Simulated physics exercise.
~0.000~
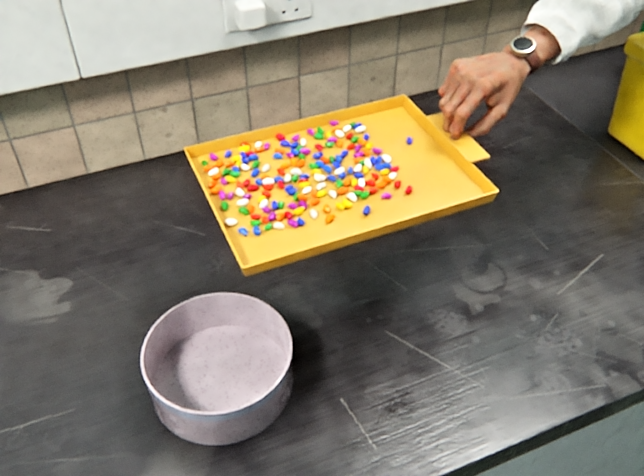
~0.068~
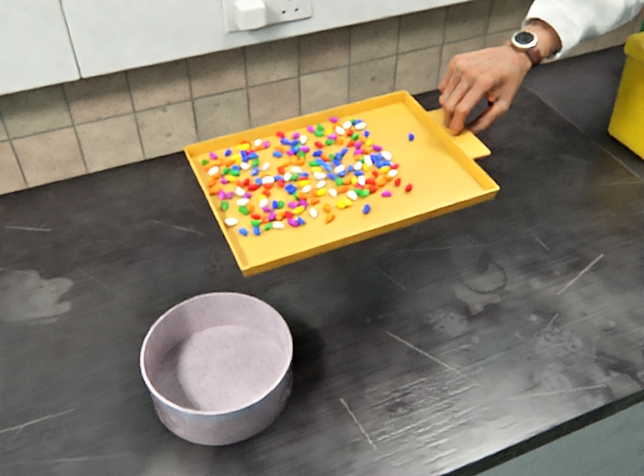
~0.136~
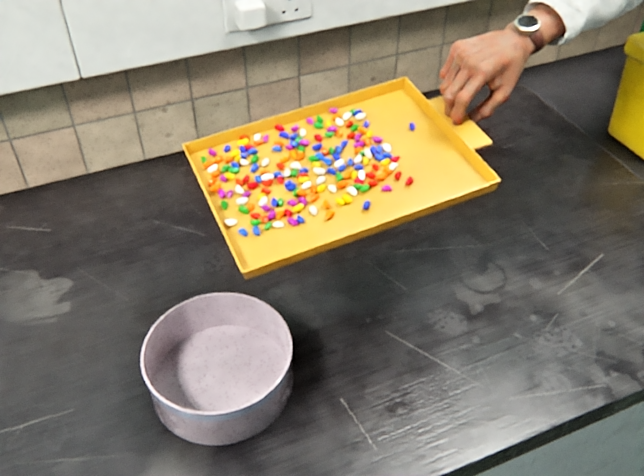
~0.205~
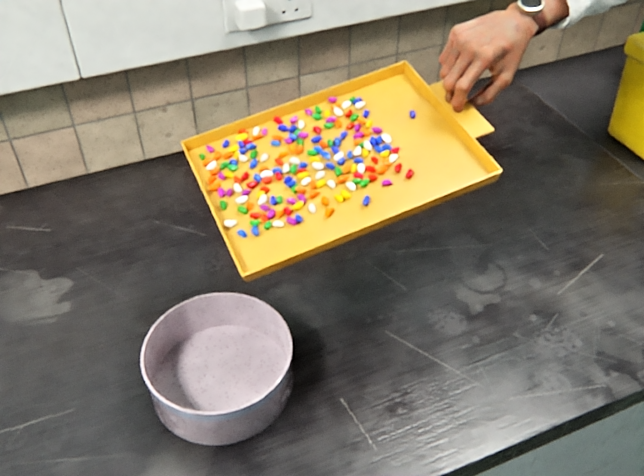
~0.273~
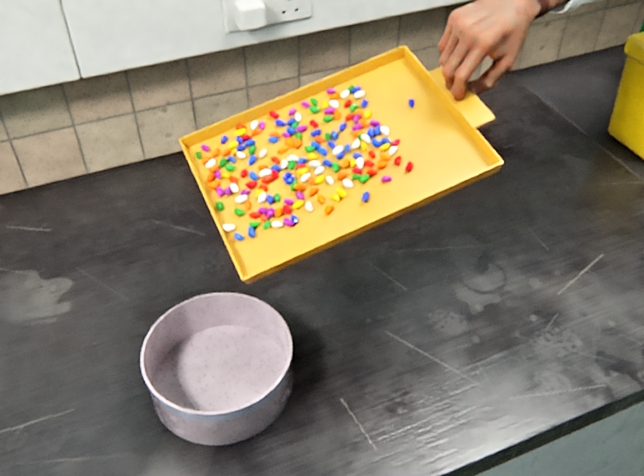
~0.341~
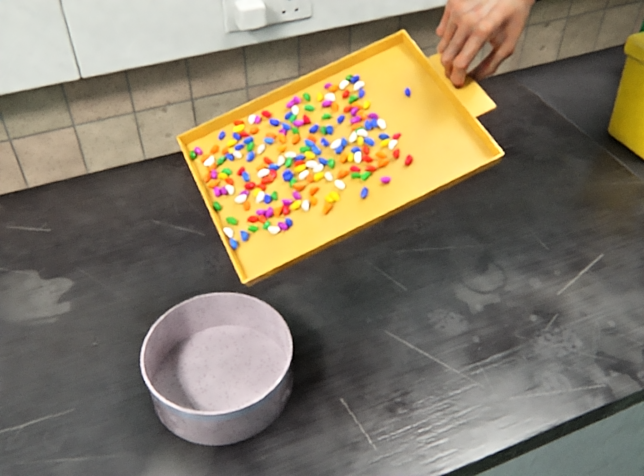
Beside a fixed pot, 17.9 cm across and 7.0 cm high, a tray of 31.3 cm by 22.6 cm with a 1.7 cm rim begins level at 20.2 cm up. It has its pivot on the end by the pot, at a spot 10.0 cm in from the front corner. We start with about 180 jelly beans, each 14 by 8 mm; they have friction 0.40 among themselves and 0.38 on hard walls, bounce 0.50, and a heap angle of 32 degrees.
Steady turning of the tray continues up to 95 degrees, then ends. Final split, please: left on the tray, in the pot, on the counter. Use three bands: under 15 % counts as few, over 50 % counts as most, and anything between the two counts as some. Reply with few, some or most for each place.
Tray: Few, pot: Most, counter: Few.
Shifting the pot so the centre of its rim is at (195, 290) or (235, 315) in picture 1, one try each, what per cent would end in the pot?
First try around 10 %, second around 90 %.
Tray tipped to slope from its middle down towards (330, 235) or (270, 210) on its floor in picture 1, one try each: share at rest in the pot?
About 60 and 80 per cent.
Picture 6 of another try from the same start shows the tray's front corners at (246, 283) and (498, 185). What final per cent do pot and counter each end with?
Per cent by place - pot 55, counter 40.
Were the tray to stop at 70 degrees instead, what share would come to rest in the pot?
Result: Close to 75 %.
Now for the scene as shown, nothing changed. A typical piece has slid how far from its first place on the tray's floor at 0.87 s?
About 12 cm.
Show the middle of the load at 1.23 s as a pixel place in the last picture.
(243, 281), roughly.
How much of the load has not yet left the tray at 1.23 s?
Something like 60 percent, roughly.
Then, at 0.87 s, tilt 55 degrees; the tray holds 95 %, the pot 0 %.
After 1.23 s, tilt 79 degrees; the tray holds 60 %, the pot 40 %.
Then, at 1.68 s, tilt 95 degrees; the tray holds 0 %, the pot 95 %.
At rest (2.2 s), tray 0 %, pot 100 %, counter 0 %.
